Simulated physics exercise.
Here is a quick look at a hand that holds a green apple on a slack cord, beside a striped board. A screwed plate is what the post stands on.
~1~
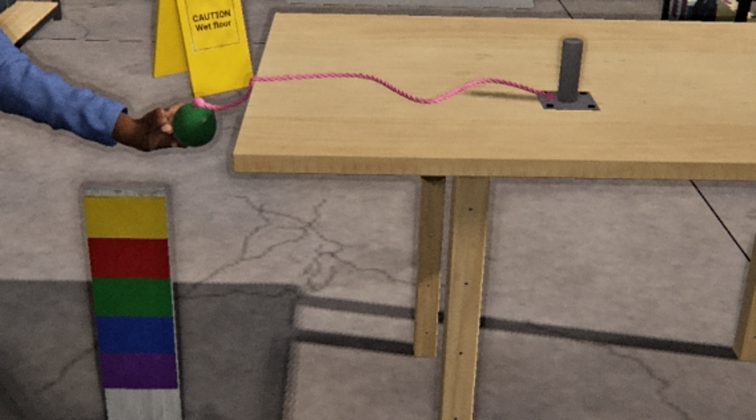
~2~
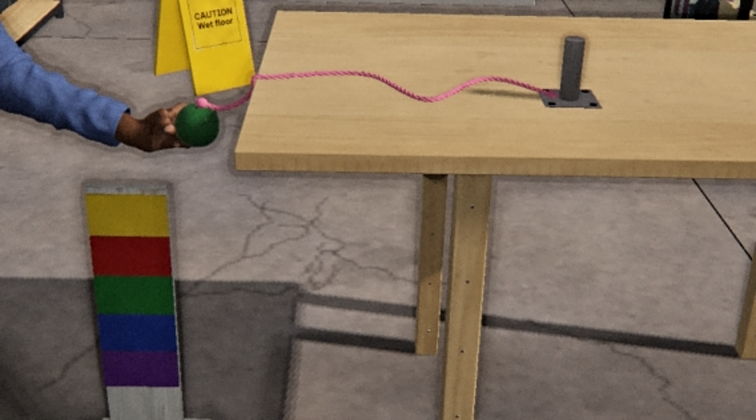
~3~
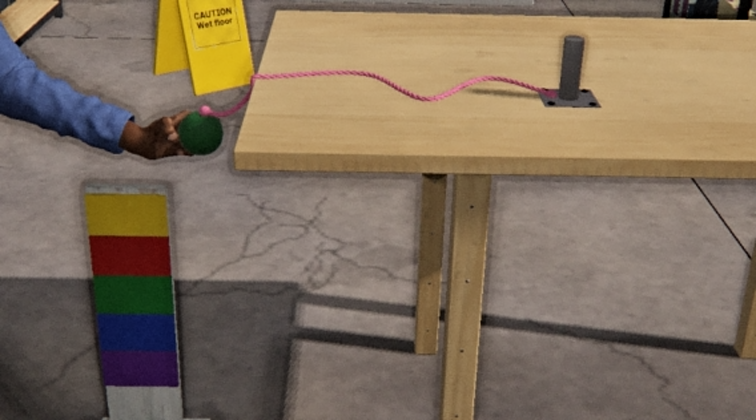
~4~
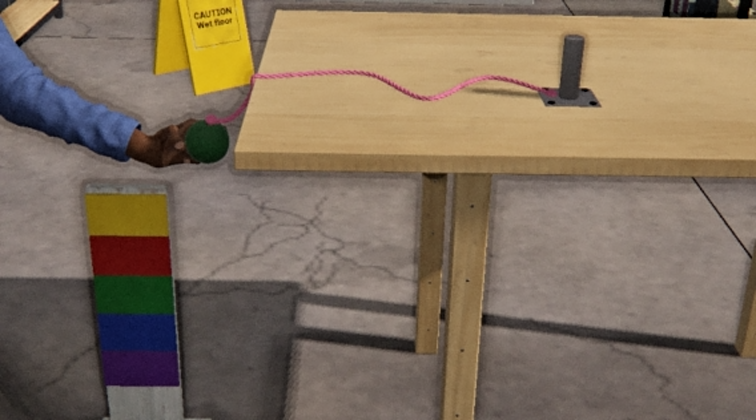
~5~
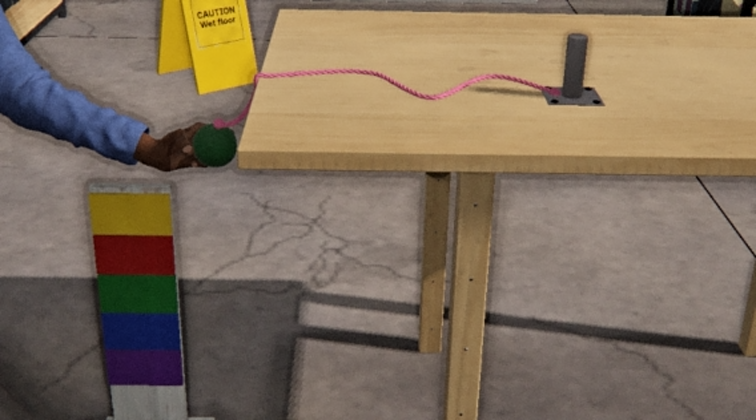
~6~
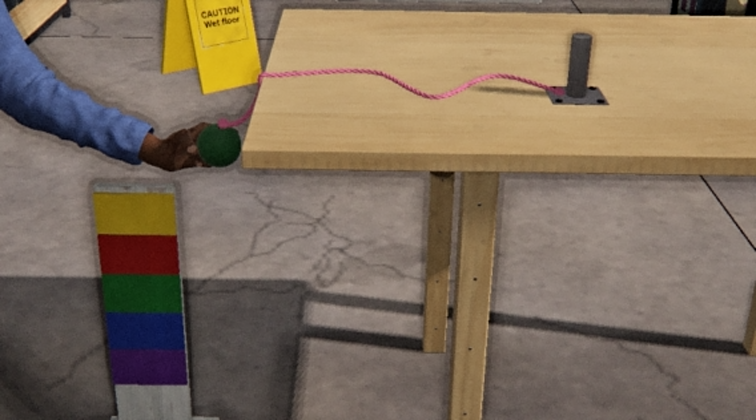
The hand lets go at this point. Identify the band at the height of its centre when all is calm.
Its centre is at red.
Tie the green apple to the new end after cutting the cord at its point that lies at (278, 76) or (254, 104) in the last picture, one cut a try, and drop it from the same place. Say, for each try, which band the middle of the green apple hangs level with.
First try: Above them all; second try: Yellow.
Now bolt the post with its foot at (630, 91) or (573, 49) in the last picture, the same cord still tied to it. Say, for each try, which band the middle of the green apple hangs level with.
First try: Yellow; second try: Yellow.
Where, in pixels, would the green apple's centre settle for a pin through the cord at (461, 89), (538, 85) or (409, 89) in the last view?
Result per try (px, approx.): (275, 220); (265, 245); (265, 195).
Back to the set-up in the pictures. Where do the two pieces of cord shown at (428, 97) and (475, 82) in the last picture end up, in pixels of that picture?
They finish at (370, 84) and (447, 88) respectively.
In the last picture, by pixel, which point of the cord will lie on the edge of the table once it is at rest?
Roughly (352, 71).
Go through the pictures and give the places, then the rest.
In the first picture, green apple (194, 125); yellow (125, 219); red (129, 259); green (132, 298); blue (135, 336); purple (139, 372).
In the second picture, green apple (197, 126); cord through (522, 85) (461, 88) (406, 93) (352, 74) (272, 77).
In the third picture, green apple (201, 134).
In the fourth picture, green apple (207, 142); cord through (522, 84) (460, 87) (406, 92) (352, 73) (272, 77).
In the fifth picture, green apple (215, 145).
In the sixth picture, green apple (220, 146); cord through (529, 82) (468, 86) (413, 90) (359, 71) (279, 76).
Soon after, apple near (297, 251); level with red.
After that, apple near (257, 255); level with red.
In the end, apple near (259, 255); level with red. At red.
